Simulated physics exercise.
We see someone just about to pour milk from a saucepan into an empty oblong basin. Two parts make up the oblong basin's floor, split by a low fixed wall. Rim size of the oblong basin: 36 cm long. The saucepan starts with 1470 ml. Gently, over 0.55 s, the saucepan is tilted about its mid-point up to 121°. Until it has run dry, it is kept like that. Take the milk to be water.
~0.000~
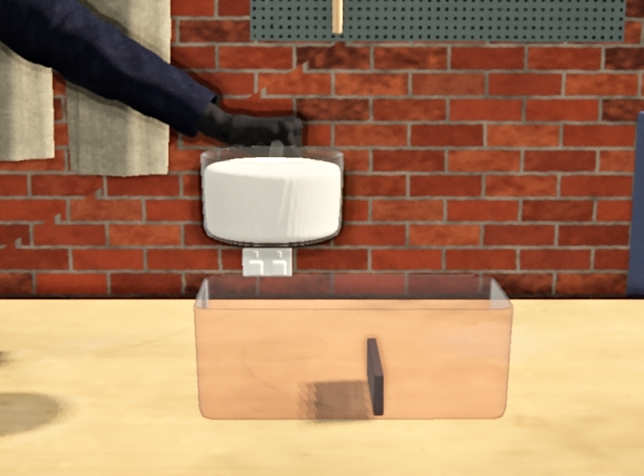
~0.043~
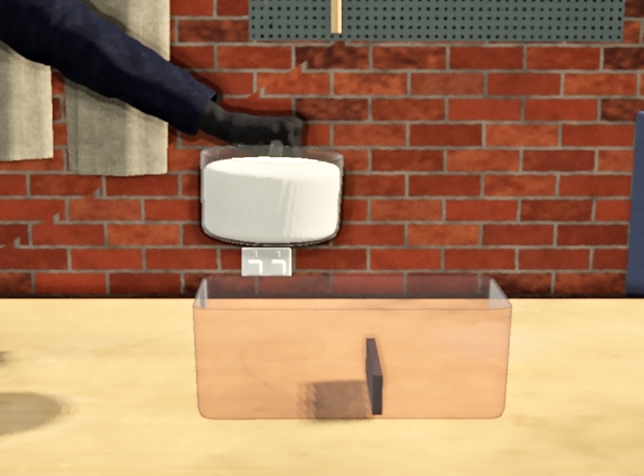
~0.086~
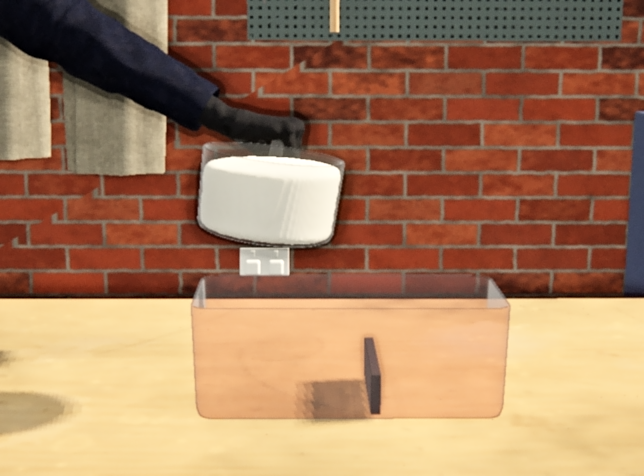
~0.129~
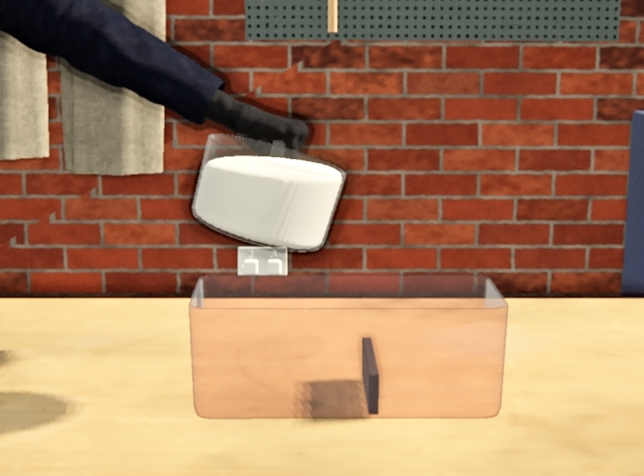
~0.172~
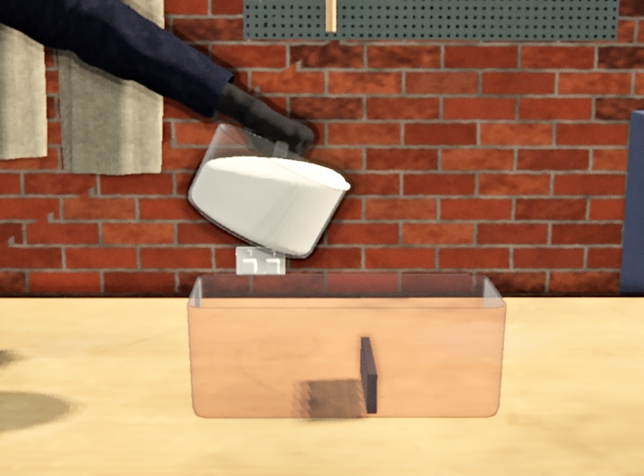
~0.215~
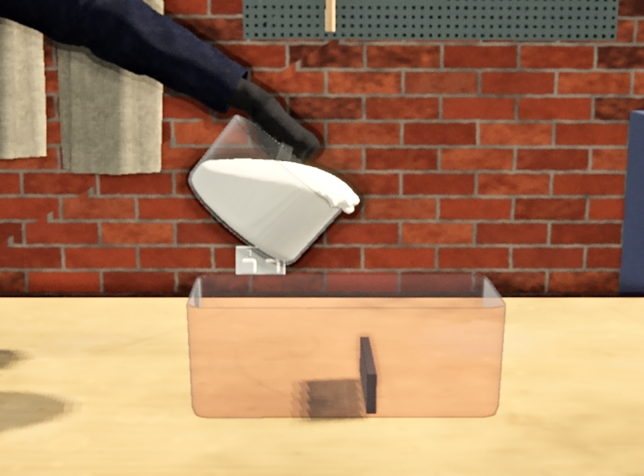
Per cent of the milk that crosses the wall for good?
38 per cent.
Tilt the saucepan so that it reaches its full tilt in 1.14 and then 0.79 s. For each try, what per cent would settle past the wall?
60 in a hundred, followed by 50 in a hundred.
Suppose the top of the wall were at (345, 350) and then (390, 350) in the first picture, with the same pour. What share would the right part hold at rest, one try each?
The first gives near 55 per cent and the second near 30 per cent.
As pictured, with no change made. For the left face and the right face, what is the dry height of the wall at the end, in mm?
About 22 mm on the left, about 24 mm on the right.
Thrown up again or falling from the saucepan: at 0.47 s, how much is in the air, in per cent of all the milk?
Around 26 percent.
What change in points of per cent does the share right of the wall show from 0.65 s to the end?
Change in share is positive, near 4 percent.
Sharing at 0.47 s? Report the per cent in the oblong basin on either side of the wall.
Lab note: Left near 20, right near 36.
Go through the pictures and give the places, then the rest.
In the first picture, tilt 0°; pouring edge (342, 156); surface from (205, 167) to (340, 167); the oblong basin's rim runs from (200, 294) to (502, 294); the wall's top is at (375, 357).
In the second picture, tilt 2°; pouring edge (342, 158); surface from (205, 166) to (339, 167).
In the third picture, tilt 7°; pouring edge (343, 165); surface from (205, 164) to (340, 170).
In the fourth picture, tilt 16°; pouring edge (344, 175); surface from (206, 164) to (342, 173).
In the fifth picture, tilt 27°; pouring edge (344, 190); surface from (200, 171) to (344, 182); 1 per cent is over the edge.
In the sixth picture, tilt 40°; pouring edge (342, 208); surface from (198, 166) to (331, 190); 6 per cent is over the edge.
After 0.47 s the tilt is 114° and 19 per cent is still to pour, 21 is left of the wall and 35 right of it.
After 0.65 s the tilt is 121° and 2 per cent is still to pour, 51 is left of the wall and 33 right of it.
After 0.84 s the tilt is 121° and 1 per cent is still to pour, 49 is left of the wall and 39 right of it.
After 1.05 s the tilt is 121° and 0 per cent is still to pour, 56 is left of the wall and 38 right of it.
In the end 57 per cent lies left of the wall, 38 right of it and 6 outside.
